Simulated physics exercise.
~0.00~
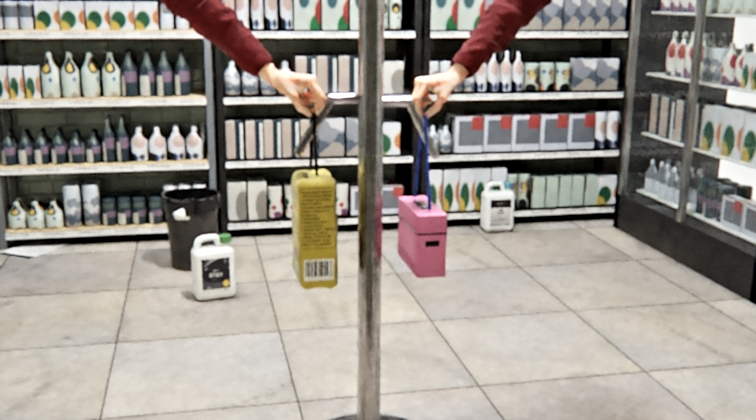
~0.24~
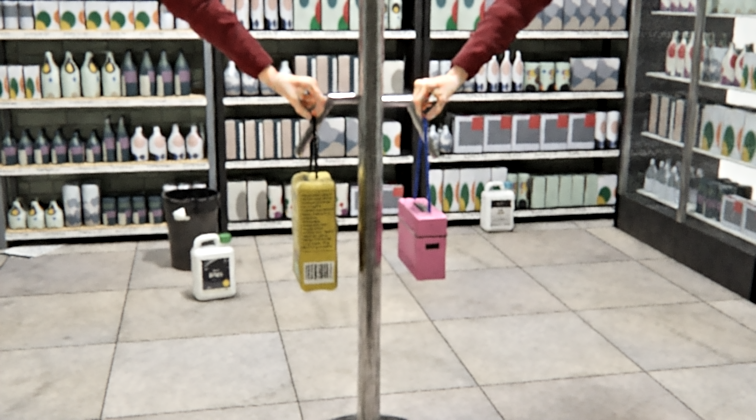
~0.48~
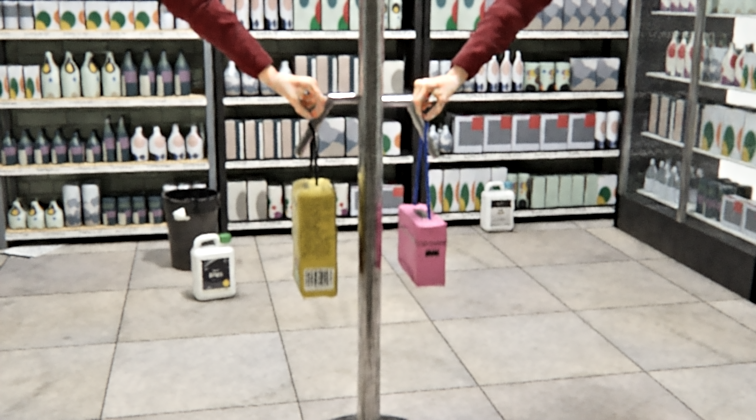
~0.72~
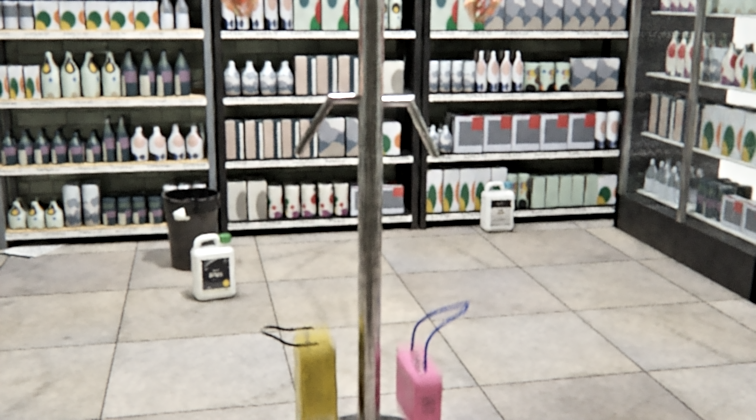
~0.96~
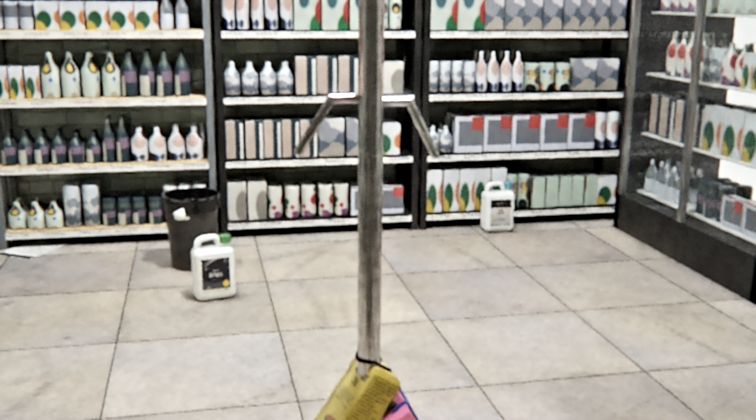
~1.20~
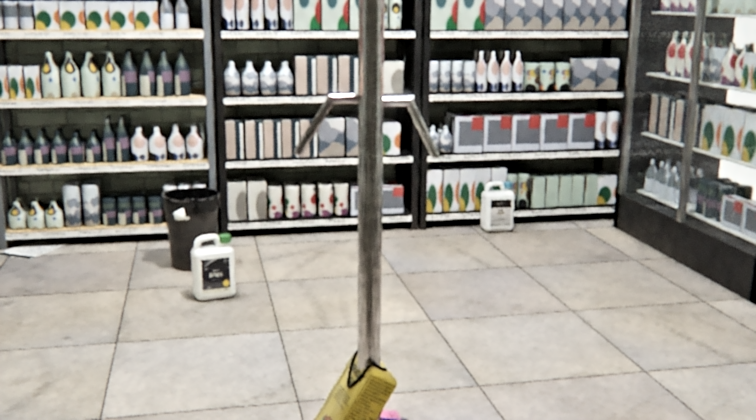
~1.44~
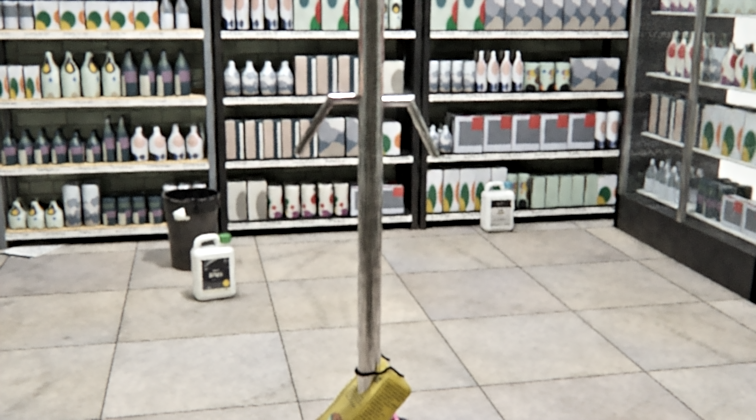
In a shop aisle, hands releasing a yellow sack and a pink case at a metal stand, both dropping to the floor.
